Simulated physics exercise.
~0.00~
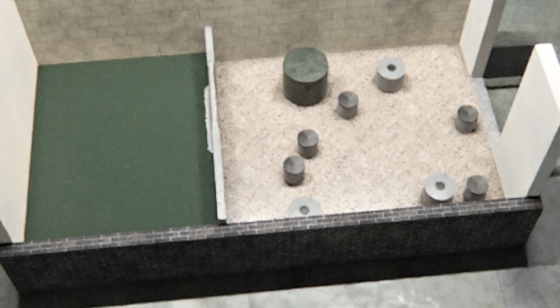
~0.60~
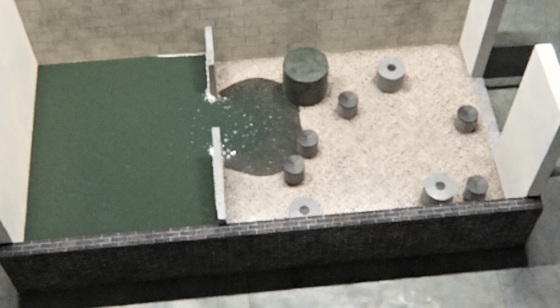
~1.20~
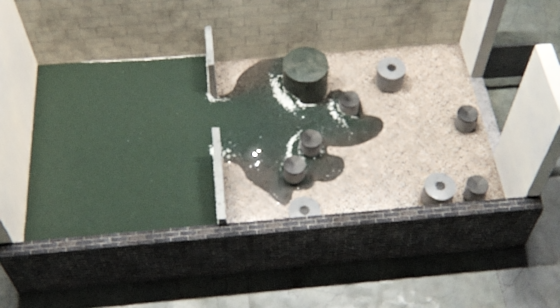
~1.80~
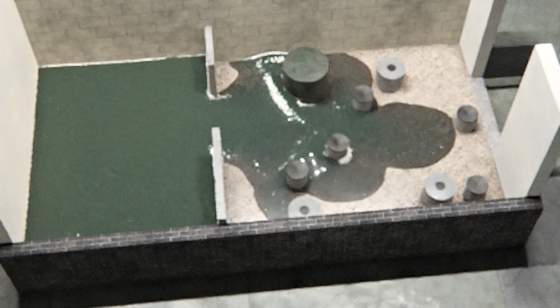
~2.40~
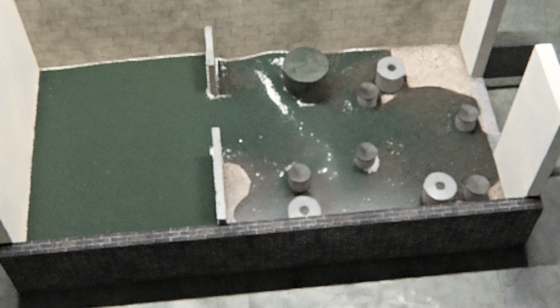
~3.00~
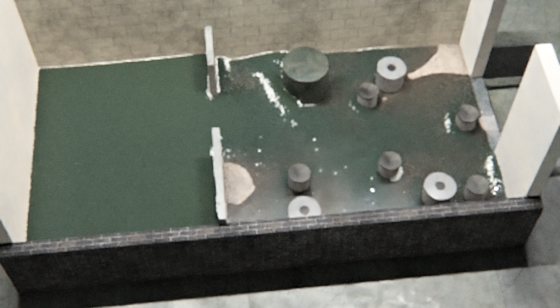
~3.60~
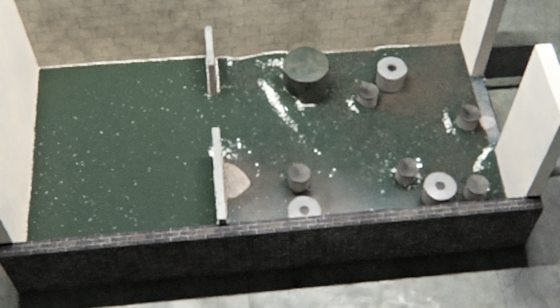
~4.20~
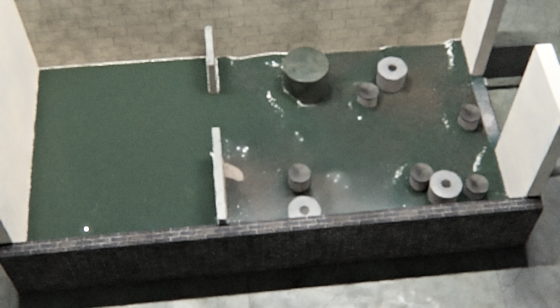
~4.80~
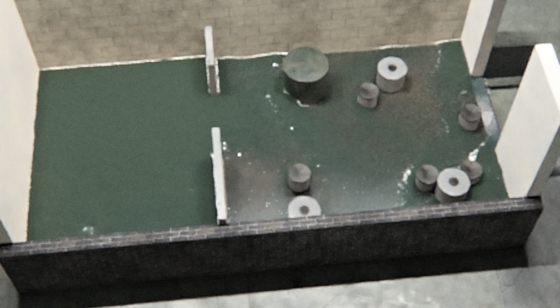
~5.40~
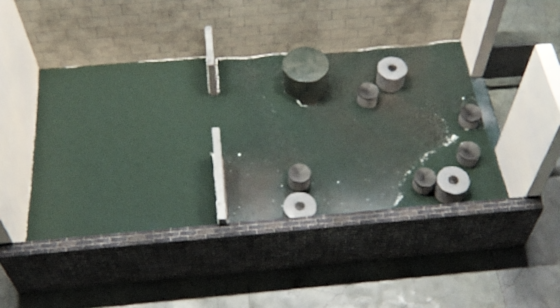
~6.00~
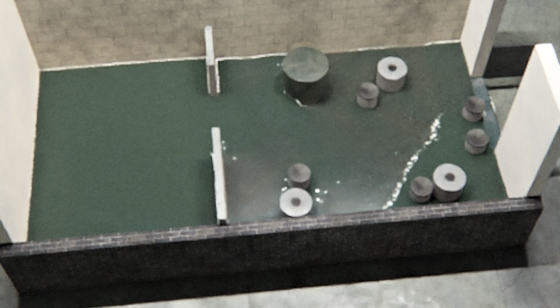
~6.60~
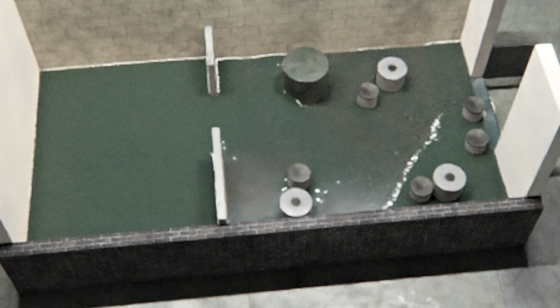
To begin with, dark green water fills the left side of a walled room, while grey containers and a large green cylinder stand on the dry, pale floor beyond a partition. A gap opens in the partition, and water bursts through, spreading around the containers towards the right. One small dark container slides steadily right, while another shifts slightly. The water covers the remaining dry patches, and near the right-hand opening a second dark container moves up towards its neighbour. Finally, the floor is flooded, with white foam streaking the right side and the containers upright, the large cylinder still in place.
